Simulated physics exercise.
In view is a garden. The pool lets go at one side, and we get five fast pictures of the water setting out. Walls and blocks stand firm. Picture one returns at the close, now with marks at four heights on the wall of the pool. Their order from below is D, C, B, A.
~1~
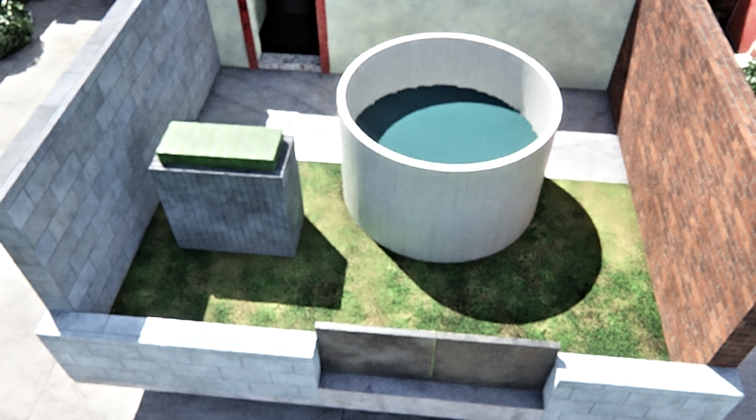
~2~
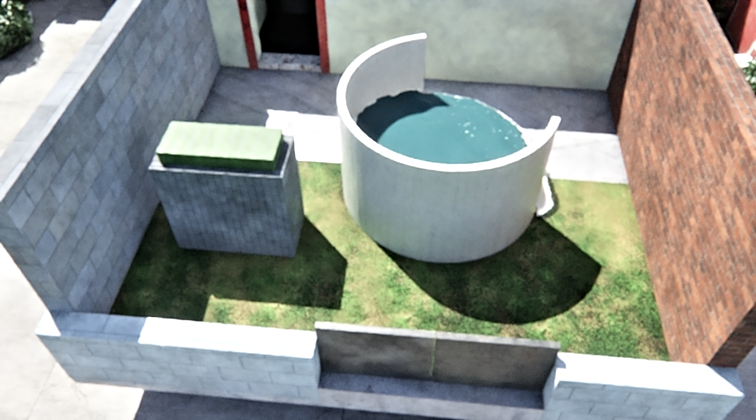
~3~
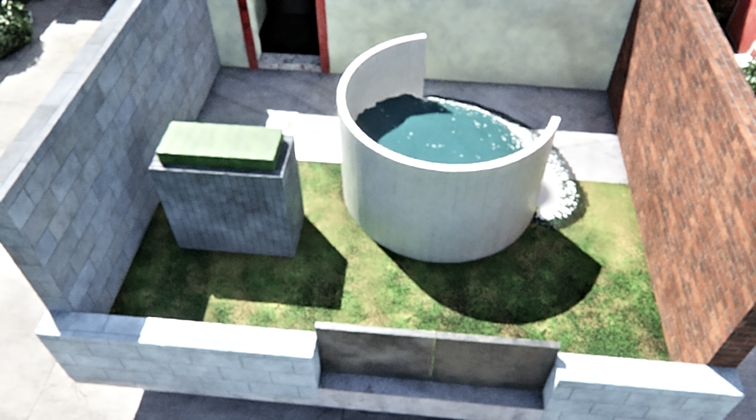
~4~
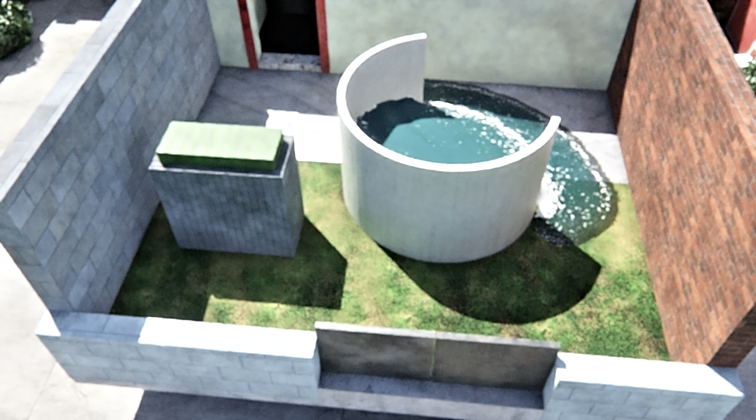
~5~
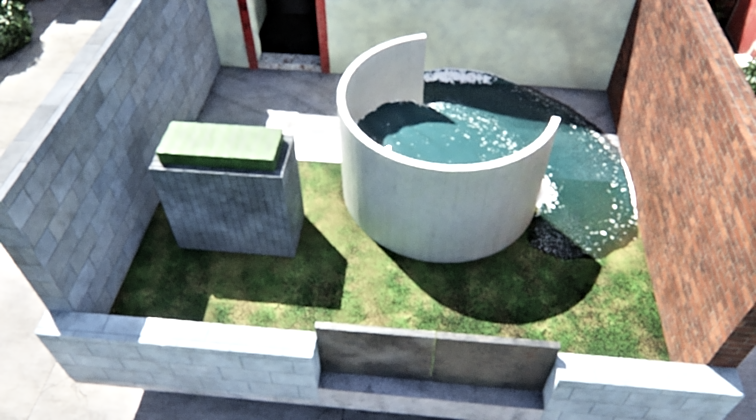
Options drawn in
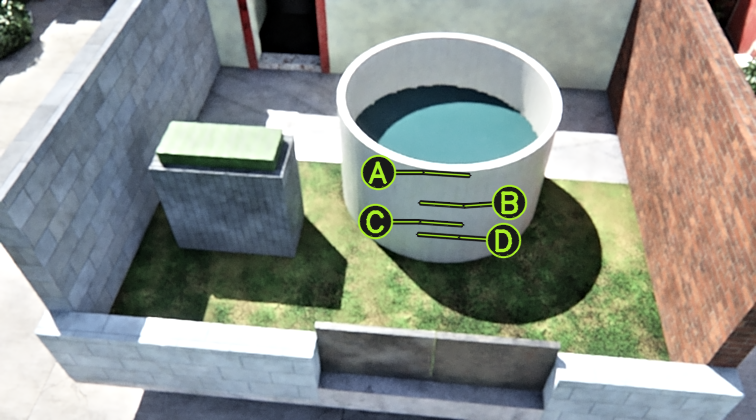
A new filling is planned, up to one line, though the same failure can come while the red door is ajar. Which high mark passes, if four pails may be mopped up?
B.
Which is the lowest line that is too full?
The answer is A.
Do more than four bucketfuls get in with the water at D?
No.
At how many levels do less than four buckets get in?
Three of them.
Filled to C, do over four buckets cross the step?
No.
On the marked copy, A at (445, 173); B at (442, 204); C at (440, 223); D at (439, 235); from the bottom up D, C, B, A.
For line A, about 9 bucketfuls get in.
For line B, a bucket or two gets in.
For line C, nothing gets over.
For line D, nothing gets over.
